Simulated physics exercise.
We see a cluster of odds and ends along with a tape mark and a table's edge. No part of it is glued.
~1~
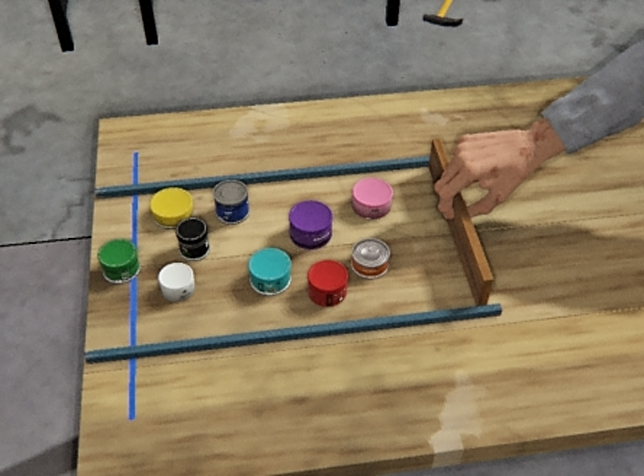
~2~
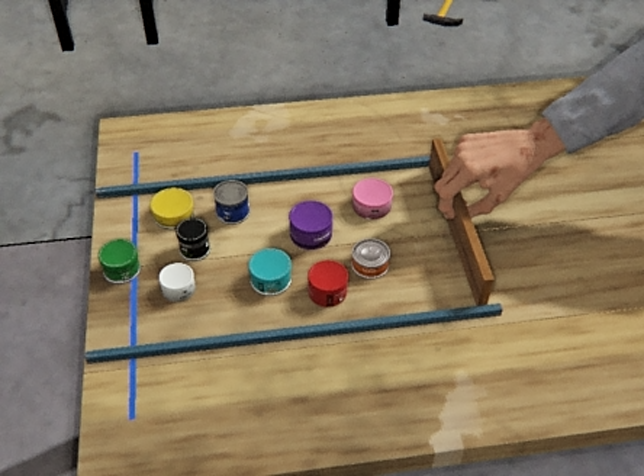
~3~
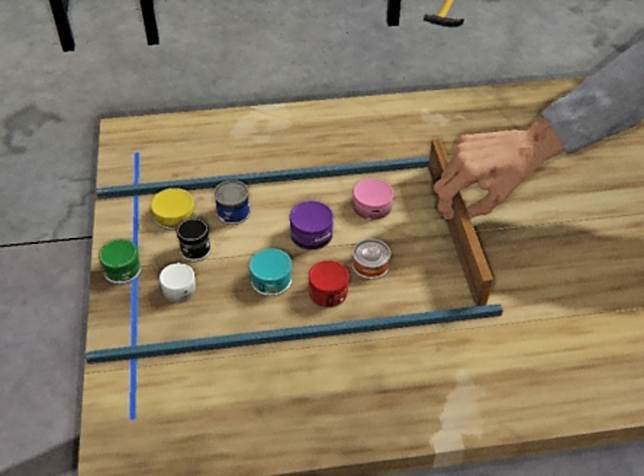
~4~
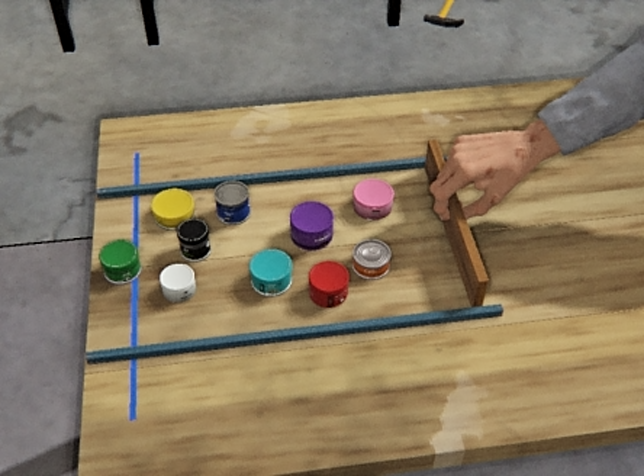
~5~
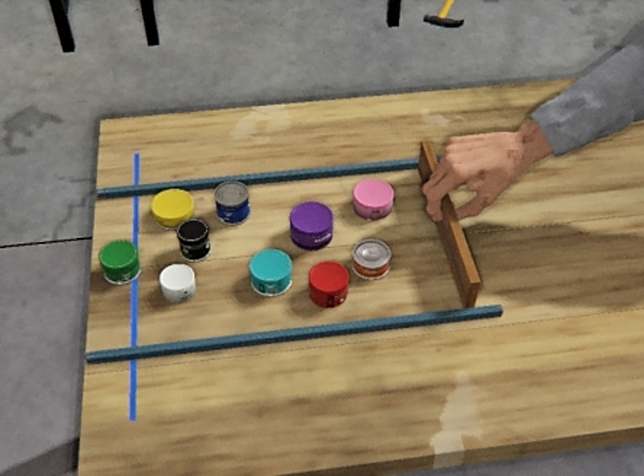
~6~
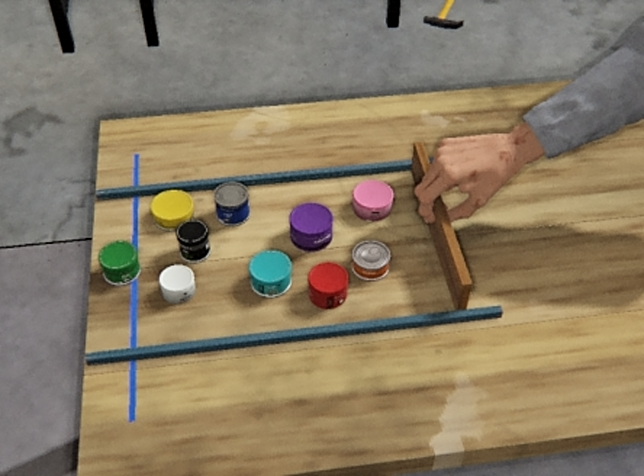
A wooden board, held by a hand at the right, slid a short way left between two blue rails toward a group of colorful little tubs, which stayed still on the wooden table.
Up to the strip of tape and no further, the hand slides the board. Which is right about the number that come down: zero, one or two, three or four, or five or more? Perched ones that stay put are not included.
Drops: At least five.
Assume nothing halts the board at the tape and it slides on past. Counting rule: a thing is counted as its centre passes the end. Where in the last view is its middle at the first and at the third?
For the first, roughly (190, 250); for the next, roughly (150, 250).
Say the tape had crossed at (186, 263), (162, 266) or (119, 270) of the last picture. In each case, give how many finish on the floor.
Tallies in the order asked: 0, 2, 6.
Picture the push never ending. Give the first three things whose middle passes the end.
First the yellow pot, next the white tub, then the black tin.
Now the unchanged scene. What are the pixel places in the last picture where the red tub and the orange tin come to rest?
The red tub ends up near (111, 320), and the orange tin near (114, 289).
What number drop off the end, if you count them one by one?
The count is 6.
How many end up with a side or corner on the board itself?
The count in contact is 4.
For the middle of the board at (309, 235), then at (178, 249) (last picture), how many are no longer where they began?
Tally at point one: 5; at point two: 10.
Soon after, none off yet; green tin at rest near (120, 263); yellow pot at rest near (173, 211); white tub at rest near (178, 285).
Then, none off yet; green tin at rest near (120, 263); yellow pot moved about its own width near (139, 210); white tub moved about its own width near (144, 290).
At rest, the number that fall off is five or more; fallen, turquoise pot, blue tin, black tin, white tub, yellow pot and green tin.
